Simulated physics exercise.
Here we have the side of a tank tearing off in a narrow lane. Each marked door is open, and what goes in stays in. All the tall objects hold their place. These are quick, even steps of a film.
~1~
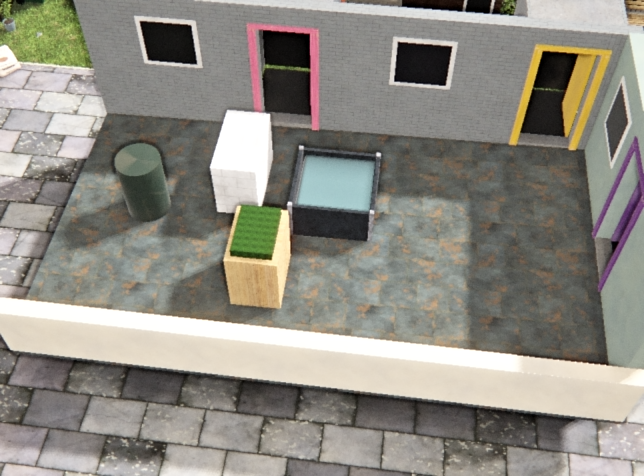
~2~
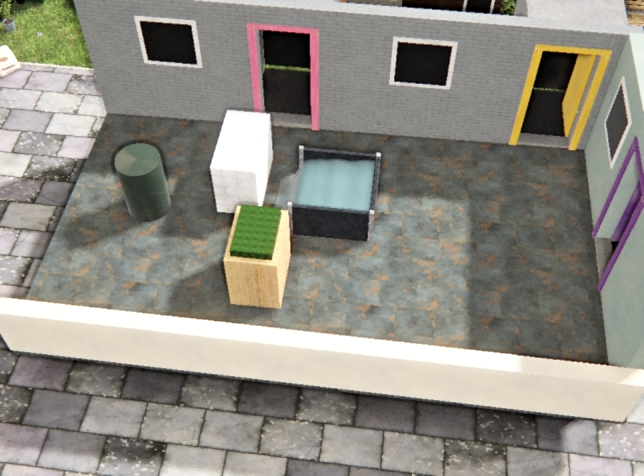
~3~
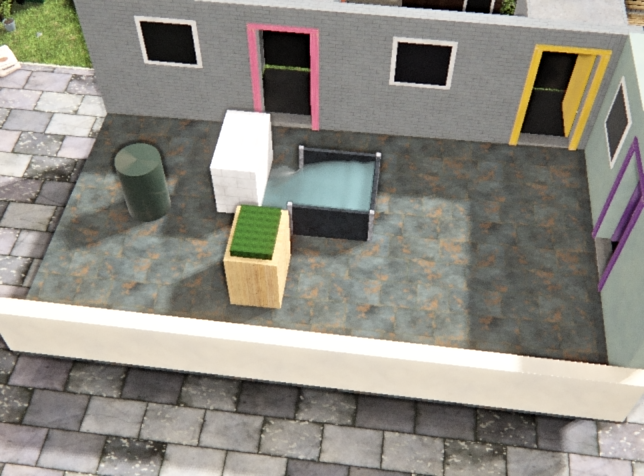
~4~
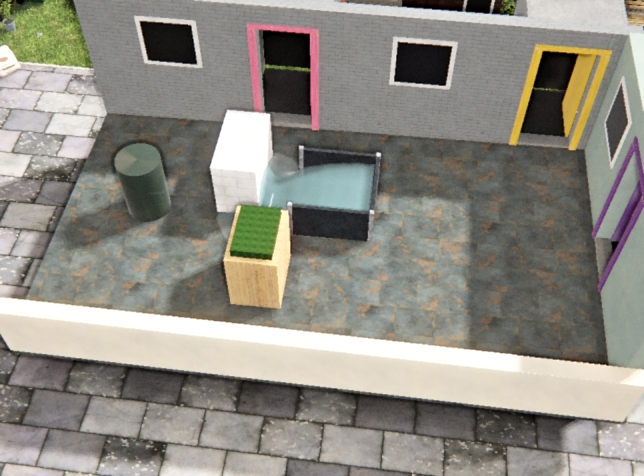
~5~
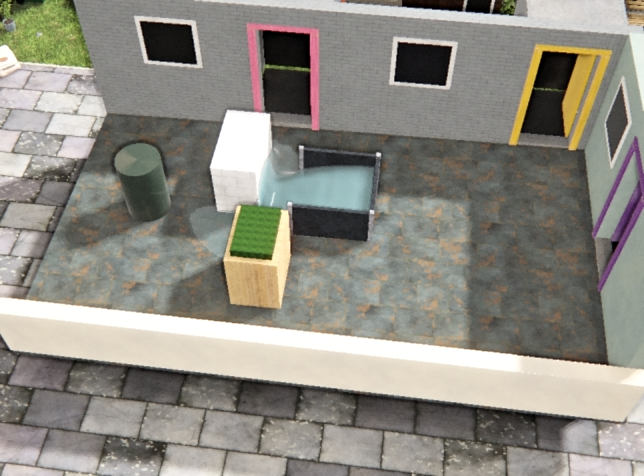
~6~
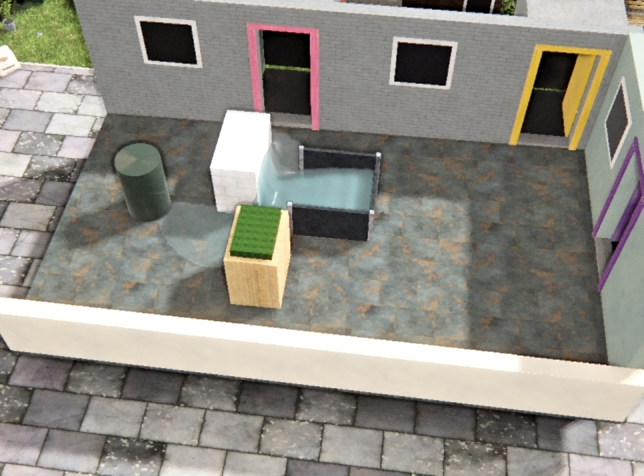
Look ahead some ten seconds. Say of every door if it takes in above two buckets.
One by one: The pink door takes more than that; the yellow door stays under that; the purple door stays under that.
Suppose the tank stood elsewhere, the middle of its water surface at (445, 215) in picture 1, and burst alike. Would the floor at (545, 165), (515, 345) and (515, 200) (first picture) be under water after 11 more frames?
One after the other: No water, free of water, dry.
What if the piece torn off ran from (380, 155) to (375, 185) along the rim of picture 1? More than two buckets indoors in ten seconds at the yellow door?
My reading: The yellow one goes over.
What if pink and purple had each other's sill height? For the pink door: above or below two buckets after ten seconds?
My reading: Pink takes more.
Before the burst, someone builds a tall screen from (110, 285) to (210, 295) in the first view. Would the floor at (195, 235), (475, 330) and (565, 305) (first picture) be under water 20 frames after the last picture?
In turn: Wet, dry, clear.
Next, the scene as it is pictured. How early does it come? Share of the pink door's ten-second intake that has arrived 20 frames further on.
Some 100 per cent.
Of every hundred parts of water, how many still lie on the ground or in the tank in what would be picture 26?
Some 74 per cent.
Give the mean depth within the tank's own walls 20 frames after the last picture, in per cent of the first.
I make it 16 per cent.
A moment on, water covers 20 % of the floor; the pink door under two buckets in, the yellow door not reached, the purple door not reached.
Next, water covers 30 % of the floor; the pink door over two buckets in, the yellow door not reached, the purple door not reached.
Then, water covers 35 % of the floor; the pink door over two buckets in, the yellow door wet at the sill, nothing in, the purple door not reached.
Later, water covers 35 % of the floor; the pink door over two buckets in, the yellow door wet at the sill, nothing in, the purple door not reached.
In the end, water covers 20 % of the floor; the pink door over two buckets in, the yellow door wet at the sill, nothing in, the purple door not reached.
